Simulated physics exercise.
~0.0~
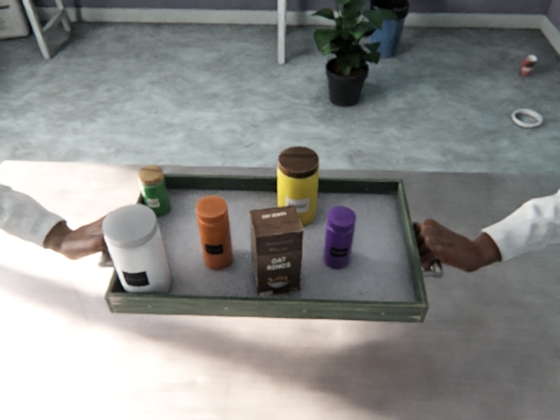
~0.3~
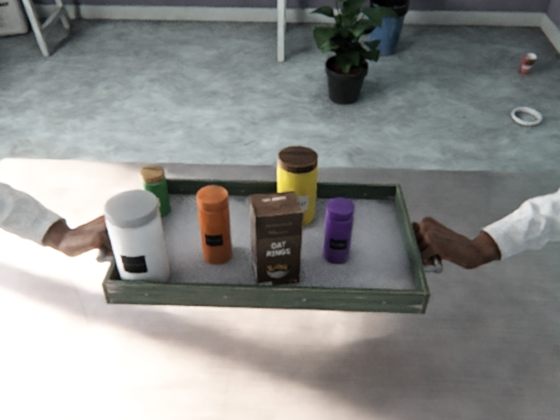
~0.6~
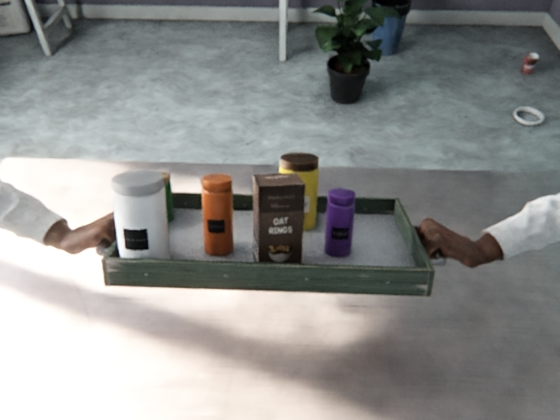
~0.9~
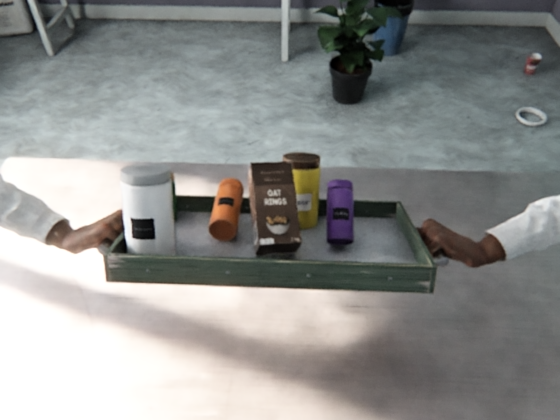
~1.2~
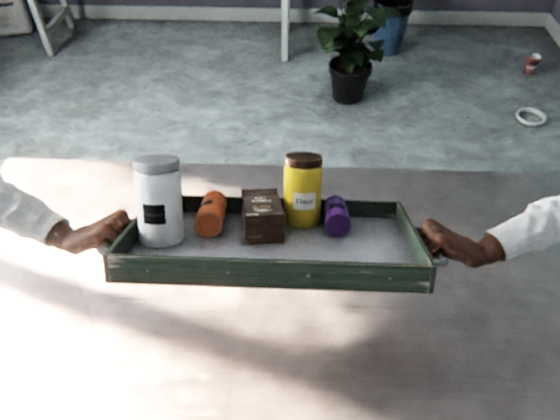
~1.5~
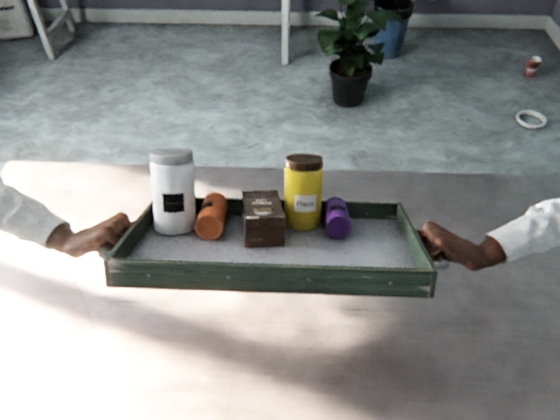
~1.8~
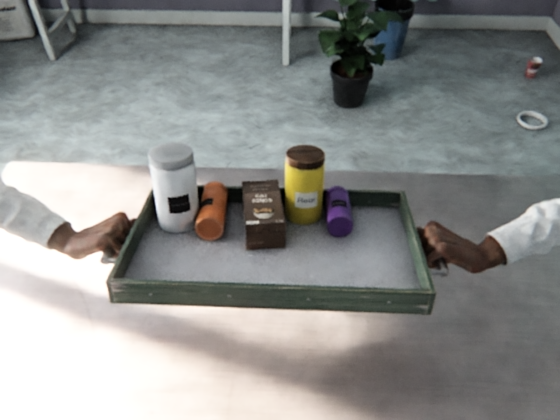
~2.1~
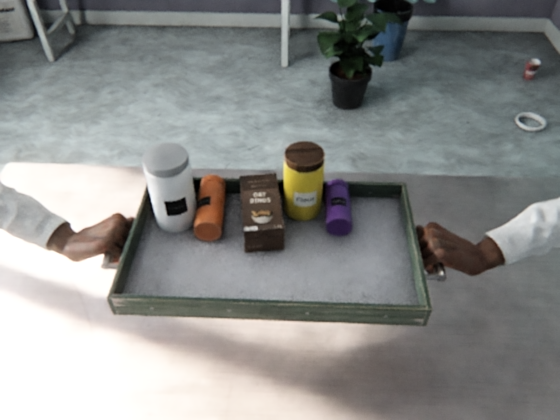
Above a pale floor, two hands tilting a tray far edge down and levelling it, toppling carton, orange and purple shakers.
